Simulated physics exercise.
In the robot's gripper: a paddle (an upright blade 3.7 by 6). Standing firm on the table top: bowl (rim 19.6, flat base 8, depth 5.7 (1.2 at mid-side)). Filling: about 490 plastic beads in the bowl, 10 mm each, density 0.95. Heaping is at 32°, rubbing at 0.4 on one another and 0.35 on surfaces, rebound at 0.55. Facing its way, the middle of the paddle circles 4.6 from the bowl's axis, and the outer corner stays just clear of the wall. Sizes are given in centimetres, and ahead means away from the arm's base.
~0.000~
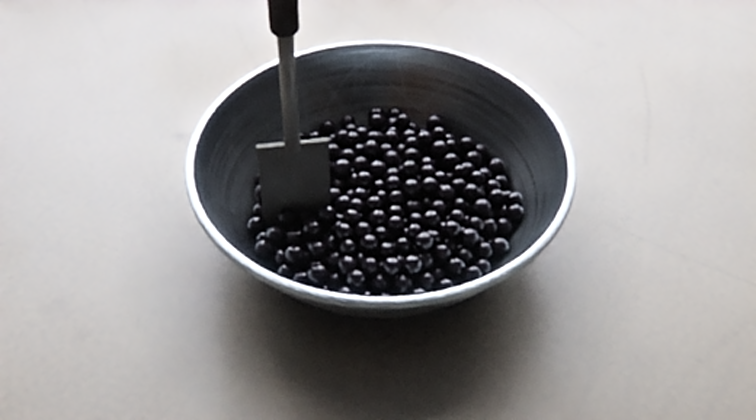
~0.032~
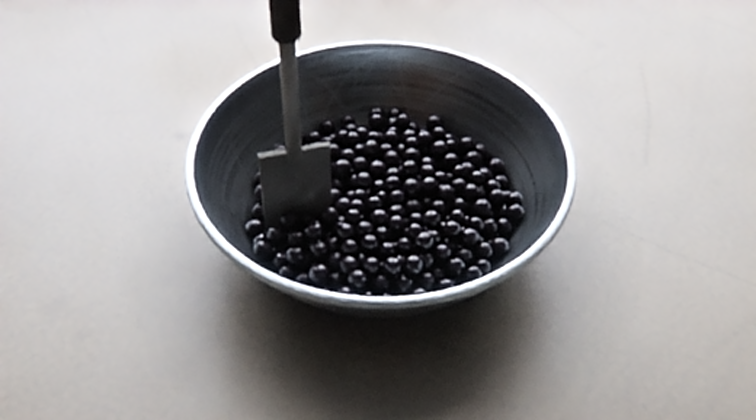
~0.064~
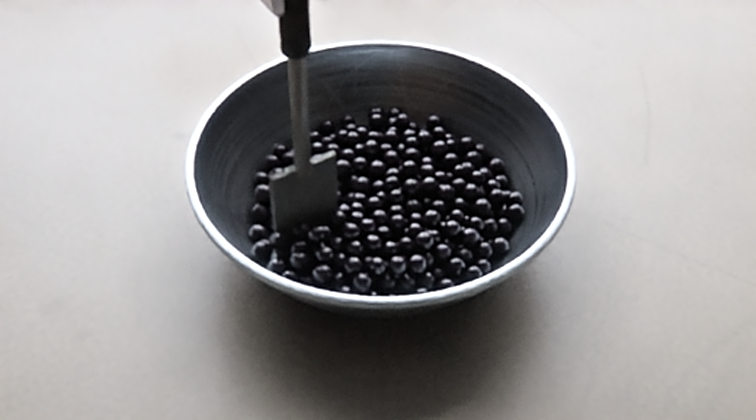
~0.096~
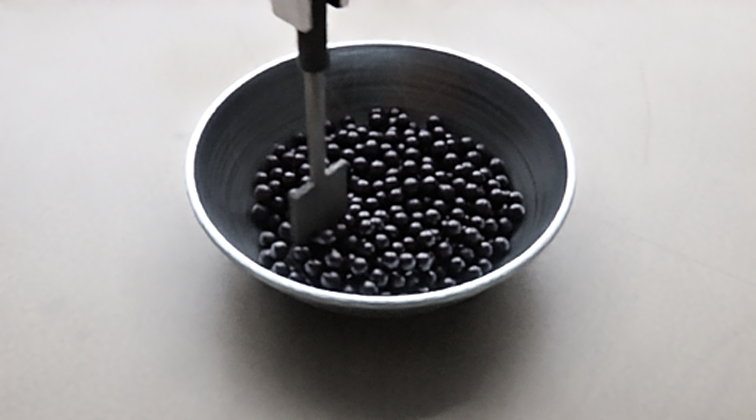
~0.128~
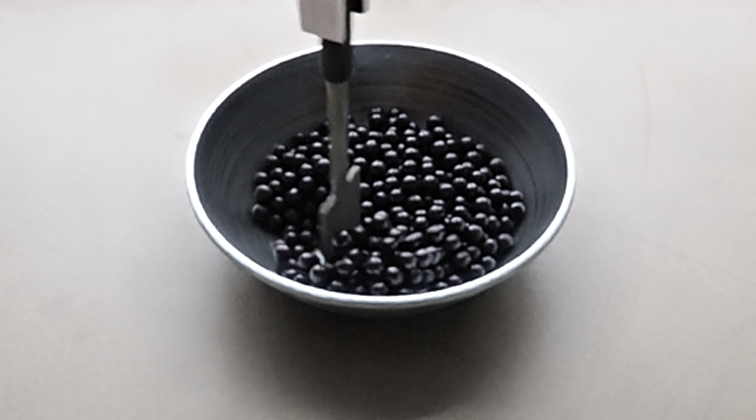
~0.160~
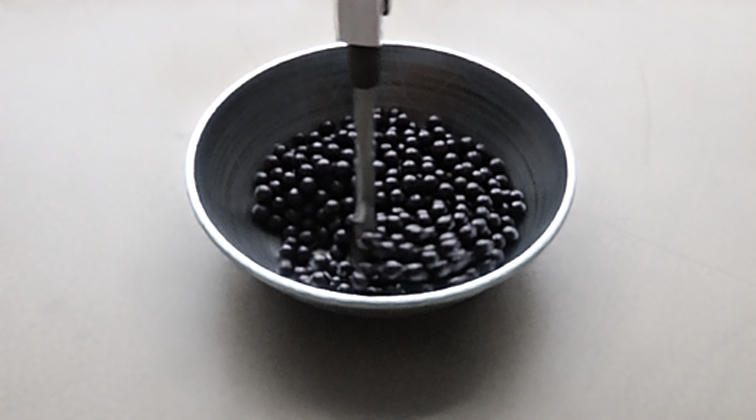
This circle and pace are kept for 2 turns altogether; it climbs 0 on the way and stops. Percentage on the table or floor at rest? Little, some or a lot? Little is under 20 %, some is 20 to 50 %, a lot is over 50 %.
Little.
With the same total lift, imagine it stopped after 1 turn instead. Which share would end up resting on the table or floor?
5 %.
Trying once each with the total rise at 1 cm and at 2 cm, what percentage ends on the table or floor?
Around 5 percent, then 0 percent.
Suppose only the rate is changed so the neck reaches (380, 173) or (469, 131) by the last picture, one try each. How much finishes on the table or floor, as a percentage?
Some 10 and 45 per cent.
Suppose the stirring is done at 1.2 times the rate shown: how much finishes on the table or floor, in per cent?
It would come to around 10 percent.
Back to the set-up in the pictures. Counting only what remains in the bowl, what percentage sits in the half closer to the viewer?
55 %.
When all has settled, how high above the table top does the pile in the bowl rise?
About 6.0 cm.
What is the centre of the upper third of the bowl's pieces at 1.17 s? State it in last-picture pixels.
I'd put it close to (414, 112).
After 0.67 s, 326° round, highest piece 7 above the table; 478 in the bowl, 9 on the table or floor.
After 1.17 s, 222° round, highest piece 7 above the table; 463 in the bowl, 20 on the table or floor, 4 in flight or on the tool.
After 1.63 s, 0° round, highest piece 6 above the table; 453 in the bowl, 34 on the table or floor.
After 2.33 s, 0° round, highest piece 6 above the table; 453 in the bowl, 34 on the table or floor.
In the end, 453 in the bowl, 34 on the table or floor. That is 7 % on the table or floor.
